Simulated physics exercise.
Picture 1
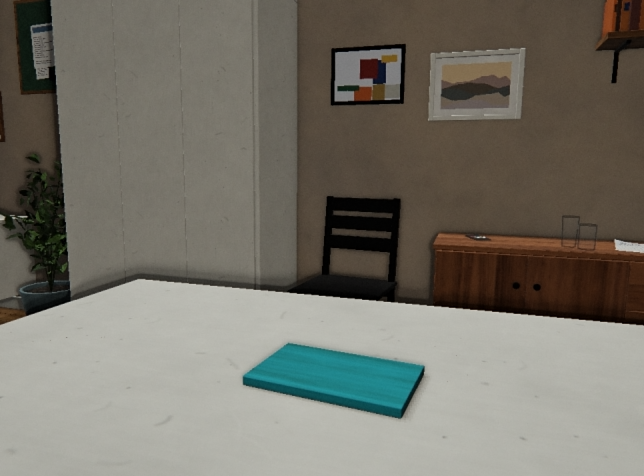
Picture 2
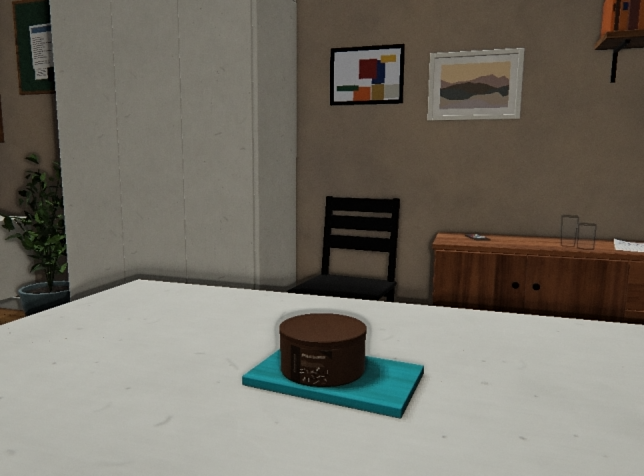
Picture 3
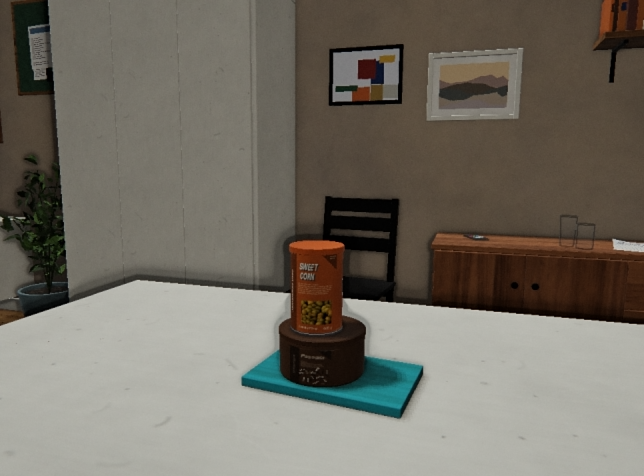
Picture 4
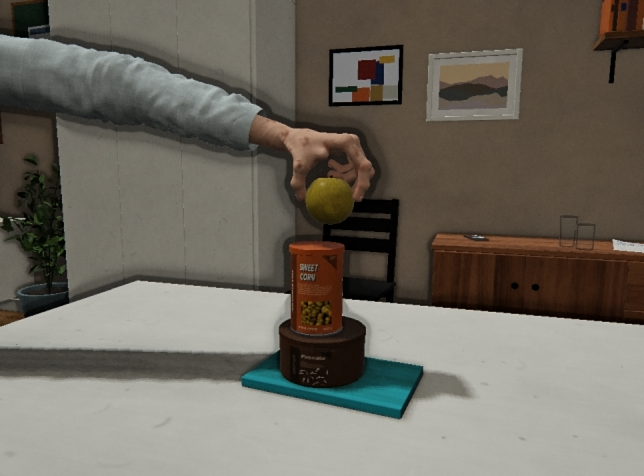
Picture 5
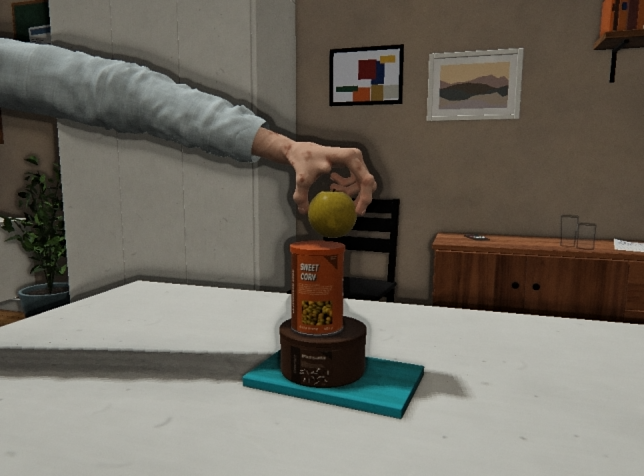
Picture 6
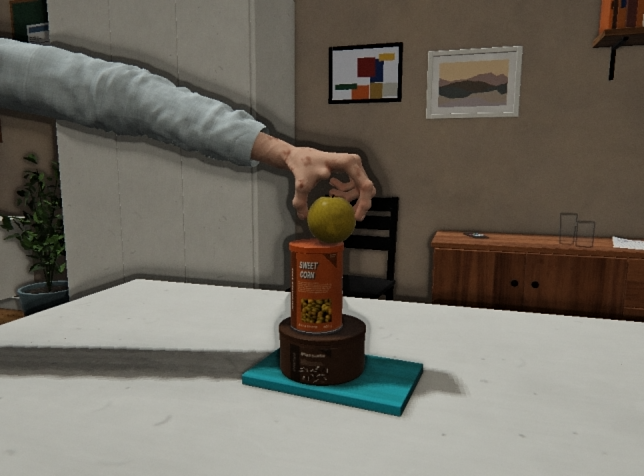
A brown tub and then an orange tin appeared stacked on a turquoise board, and a hand reached in from the left, lowering a yellow apple onto the tin and keeping hold of it.
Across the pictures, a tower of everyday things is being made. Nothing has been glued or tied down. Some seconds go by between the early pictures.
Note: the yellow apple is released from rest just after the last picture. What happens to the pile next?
The pile stays balanced.
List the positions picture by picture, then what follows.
In the first frame, the last thing is not in view yet; turquoise board (336, 375).
In the second frame, the last thing is not in view yet; brown tub (323, 348).
In the third frame, the last thing is not in view yet; orange tin (317, 287).
In the fourth frame, still above its spot; yellow apple (330, 200); turquoise board (335, 376).
In the fifth frame, still above its spot; yellow apple (333, 214); brown tub (323, 348).
In the sixth frame, set down, still held; yellow apple (332, 219); orange tin (317, 285).
Then, 0.20 s after the last picture, nothing has stirred.
Then, 0.40 s after the last picture, yellow apple resting near (332, 220).
At rest, all 4 in place. Seen from the same camera at the end, yellow apple near (332, 220). The pile keeps its balance.
